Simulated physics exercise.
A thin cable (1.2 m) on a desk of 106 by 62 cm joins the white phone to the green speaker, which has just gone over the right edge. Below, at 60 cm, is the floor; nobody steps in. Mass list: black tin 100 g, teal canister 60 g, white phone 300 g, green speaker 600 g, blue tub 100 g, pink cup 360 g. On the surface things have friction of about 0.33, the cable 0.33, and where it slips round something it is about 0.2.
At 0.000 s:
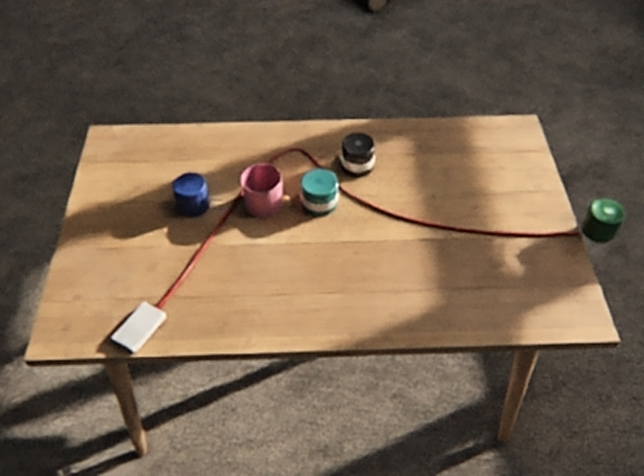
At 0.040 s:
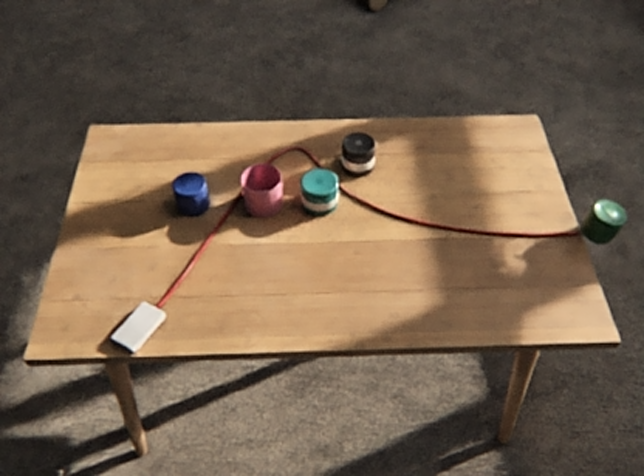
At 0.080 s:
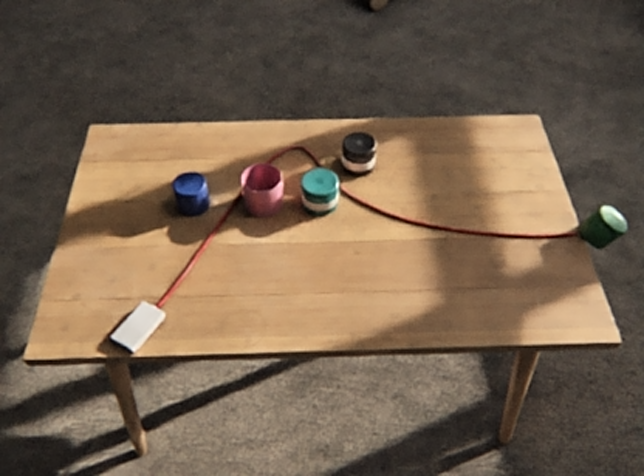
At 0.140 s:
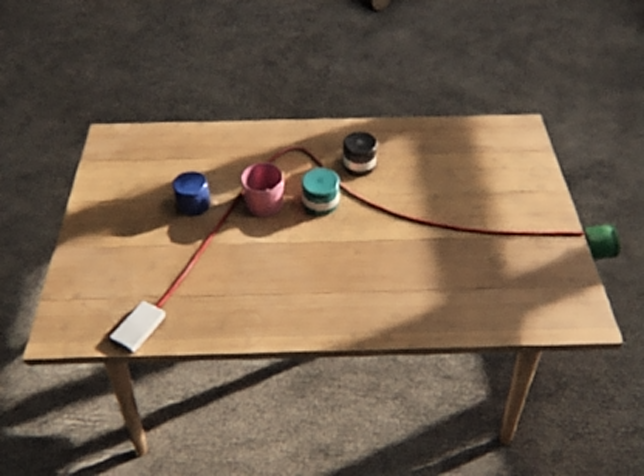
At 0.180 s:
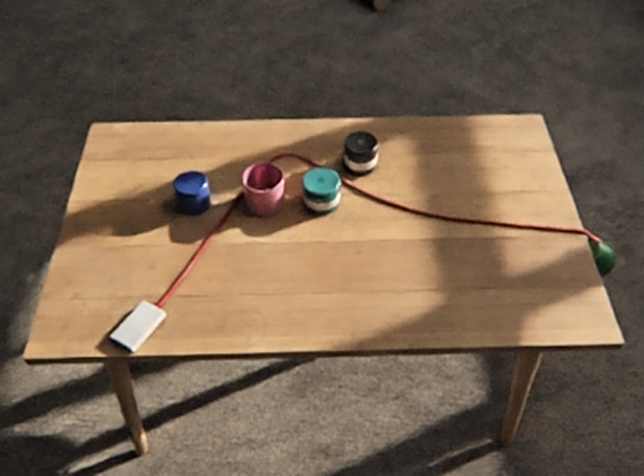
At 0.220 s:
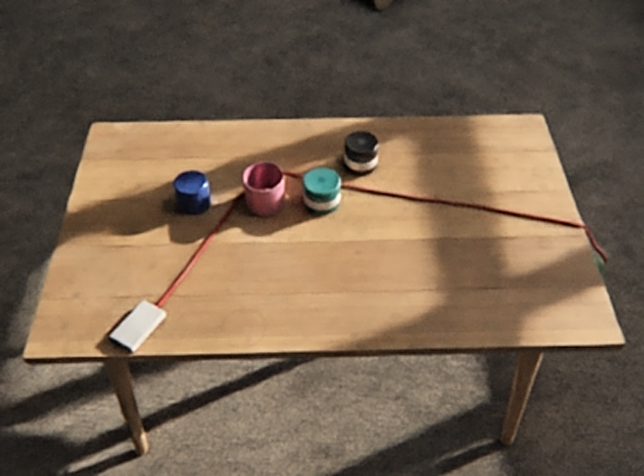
A green speaker tipped over the right edge of a wooden table and dropped nearly out of sight, pulling the red cable straighter, while the white phone, cup and three canisters barely moved.
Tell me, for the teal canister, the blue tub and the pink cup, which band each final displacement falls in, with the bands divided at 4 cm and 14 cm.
Bands: Teal canister - highest band, blue tub - lowest band, pink cup - highest band.
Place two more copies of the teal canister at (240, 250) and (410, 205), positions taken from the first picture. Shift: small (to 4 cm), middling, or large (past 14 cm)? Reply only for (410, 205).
At that spot the shift is medium-sized.
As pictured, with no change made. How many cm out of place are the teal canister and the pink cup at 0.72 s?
Measured: Teal canister at 25 cm, pink cup at 20 cm.
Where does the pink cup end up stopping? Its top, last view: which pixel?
Somewhere around (321, 247) is where it ends up.
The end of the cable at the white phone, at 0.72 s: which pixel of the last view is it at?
You'll find it near pixel (281, 226).
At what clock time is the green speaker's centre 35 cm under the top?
Answer: 0.40 s on the clock.
After 0.5 s, the cable's tail end at (215, 254); pink cup 15 cm off its start, teal canister 12 cm off its start, white phone 16 cm off its start.
After 0.7 s, the cable's tail end at (281, 226); teal canister 23 cm off its start, pink cup 22 cm off its start, white phone 31 cm off its start.
After 1.0 s, the cable's tail end at (284, 224); teal canister 23 cm off its start at (371, 264), pink cup 22 cm off its start at (321, 247), white phone 32 cm off its start at (260, 217).
After 1.2 s, the cable's tail end at (284, 224); teal canister 23 cm off its start, pink cup 22 cm off its start, white phone 32 cm off its start.
After 2.4 s, the cable's tail end at (284, 224); teal canister 23 cm off its start at (371, 264), pink cup 22 cm off its start at (321, 247), blue tub 0 cm off its start at (190, 181), white phone 32 cm off its start at (260, 217).
